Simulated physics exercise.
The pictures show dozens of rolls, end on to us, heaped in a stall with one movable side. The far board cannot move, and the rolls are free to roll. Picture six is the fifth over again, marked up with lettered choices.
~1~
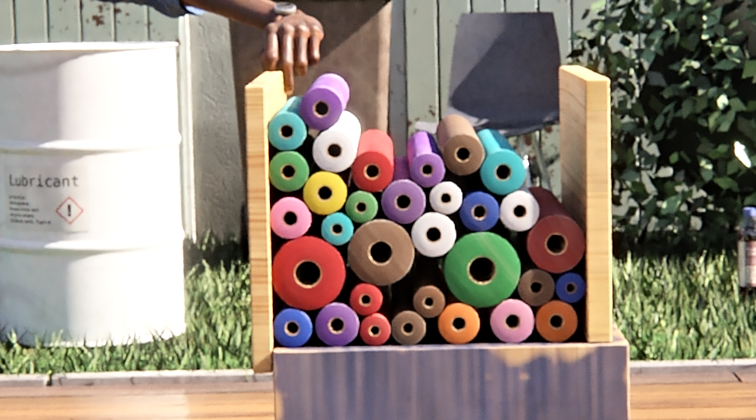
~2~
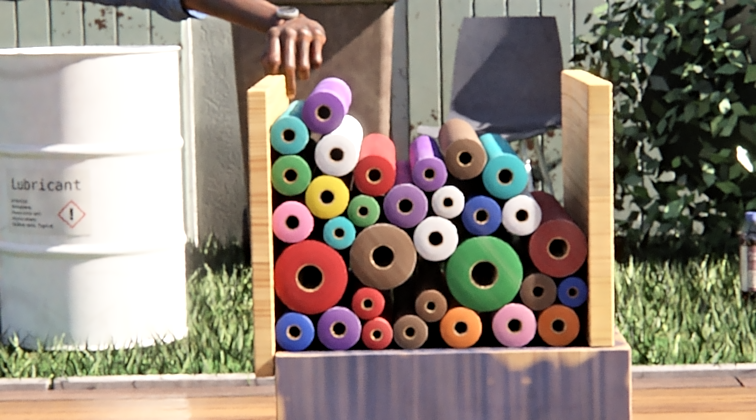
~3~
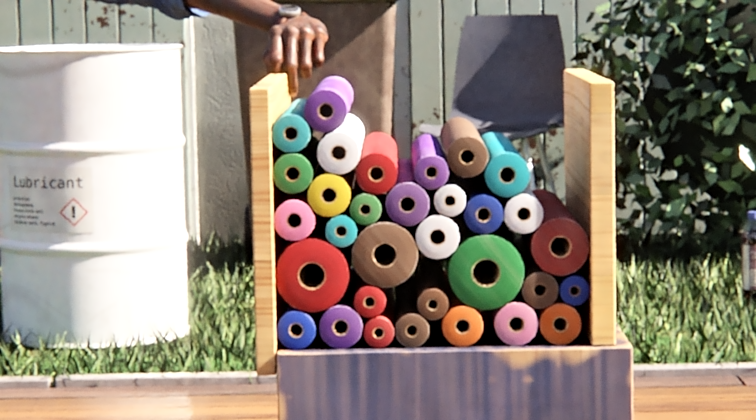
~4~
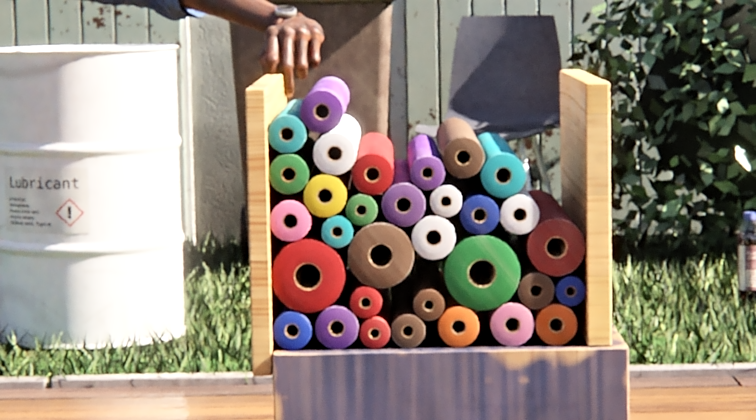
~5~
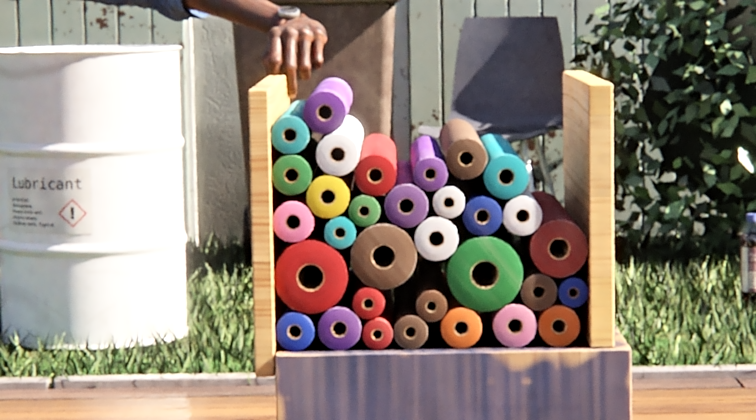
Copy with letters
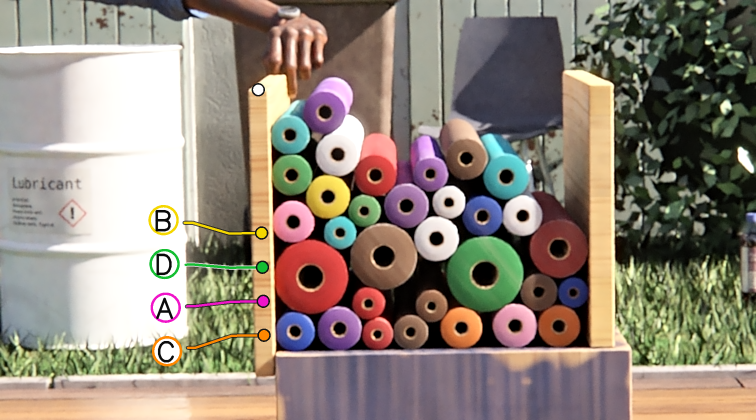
Colorful rolls sit heaped between wooden boards, barely shifting, as a hand hovers above them.
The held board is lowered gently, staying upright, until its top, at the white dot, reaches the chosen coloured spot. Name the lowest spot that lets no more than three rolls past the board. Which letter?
At most to B.
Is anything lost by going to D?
Yes.
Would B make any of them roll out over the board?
Yes.
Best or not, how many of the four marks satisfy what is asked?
The number is one.
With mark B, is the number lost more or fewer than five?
At B, fewer than five.
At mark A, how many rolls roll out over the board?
It comes to six.
On the marked copy, A at (263, 301); B at (262, 233); C at (264, 335); D at (263, 267); the white dot at (259, 90).
With B. Early on, top of the board (270, 155).
Further on, top of the board (272, 229).
At the end, top of the board (272, 232), three out over the board.
As for the rest, A more than three out over the board; C more than three out over the board; D more than three out over the board.
